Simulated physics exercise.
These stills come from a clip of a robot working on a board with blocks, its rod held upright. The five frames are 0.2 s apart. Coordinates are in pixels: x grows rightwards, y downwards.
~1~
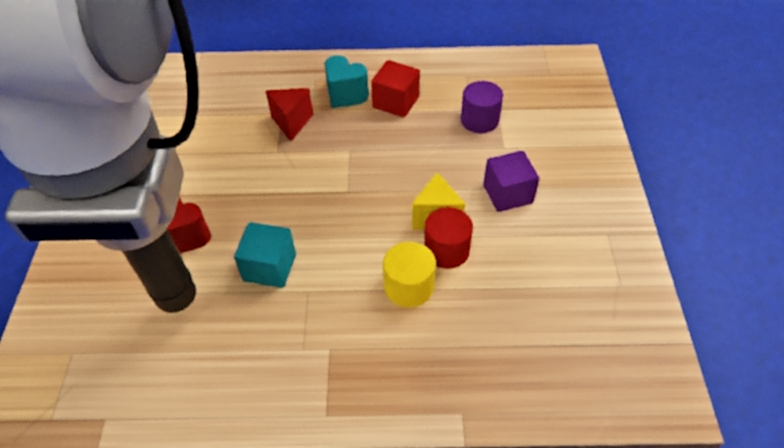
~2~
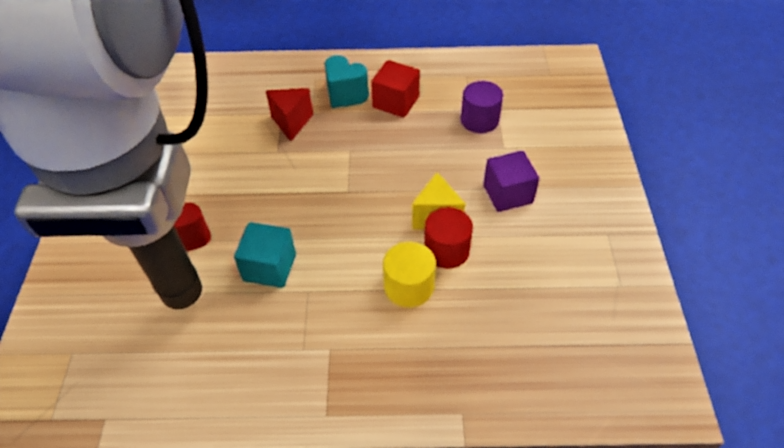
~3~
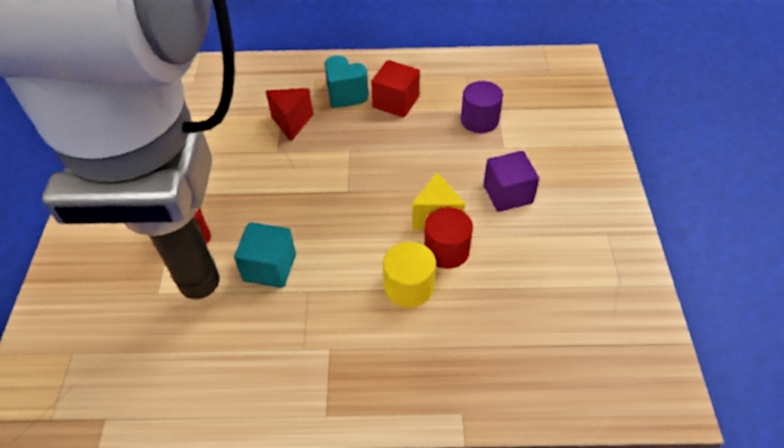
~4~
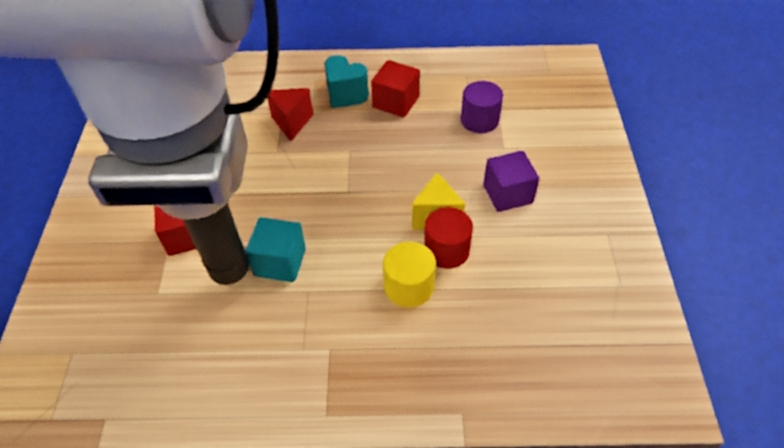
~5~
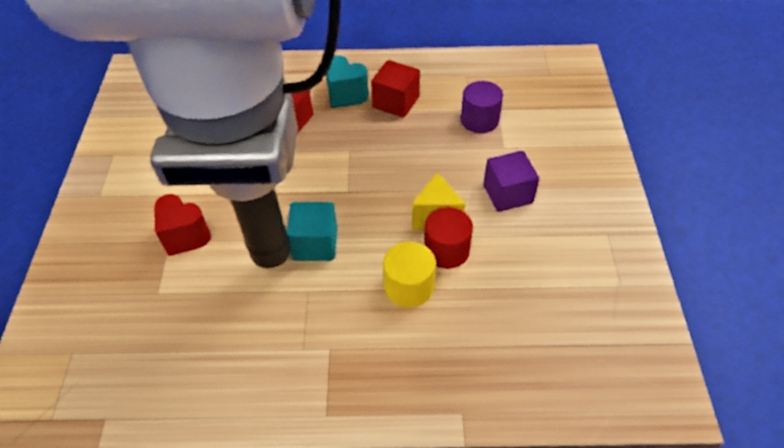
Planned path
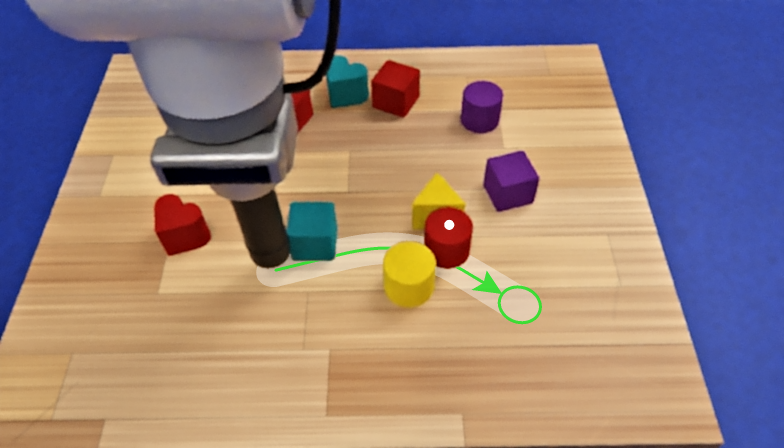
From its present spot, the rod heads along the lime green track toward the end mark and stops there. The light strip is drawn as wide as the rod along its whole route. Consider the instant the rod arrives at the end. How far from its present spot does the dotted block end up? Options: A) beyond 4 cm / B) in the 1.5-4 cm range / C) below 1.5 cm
A.
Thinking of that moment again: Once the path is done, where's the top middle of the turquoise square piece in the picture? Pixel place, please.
Its top face will be centred at roughly (360, 192).
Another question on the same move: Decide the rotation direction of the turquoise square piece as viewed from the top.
My answer: Anticlockwise.
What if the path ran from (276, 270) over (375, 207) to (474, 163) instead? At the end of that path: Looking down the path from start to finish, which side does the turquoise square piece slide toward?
Slides left.
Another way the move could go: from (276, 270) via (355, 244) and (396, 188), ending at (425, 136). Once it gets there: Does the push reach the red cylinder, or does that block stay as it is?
Here's my answer: The red cylinder remains in position.
The drawn path runs from (276, 270) by way of (360, 250) and (444, 260) to (520, 304); the dot is on the red cylinder.
What follows on the original path. One third of the way, rod (359, 233); turquoise square piece (357, 192), turned 85° anticlockwise.
Two thirds of the way, rod (447, 244); turquoise square piece (360, 192), turned 95° anticlockwise; yellow cylinder (419, 268); red cylinder (490, 228).
At the end, rod (525, 288); turquoise square piece (360, 192), turned 95° anticlockwise; yellow cylinder (419, 268); yellow triangle not moved; red cylinder (523, 235).
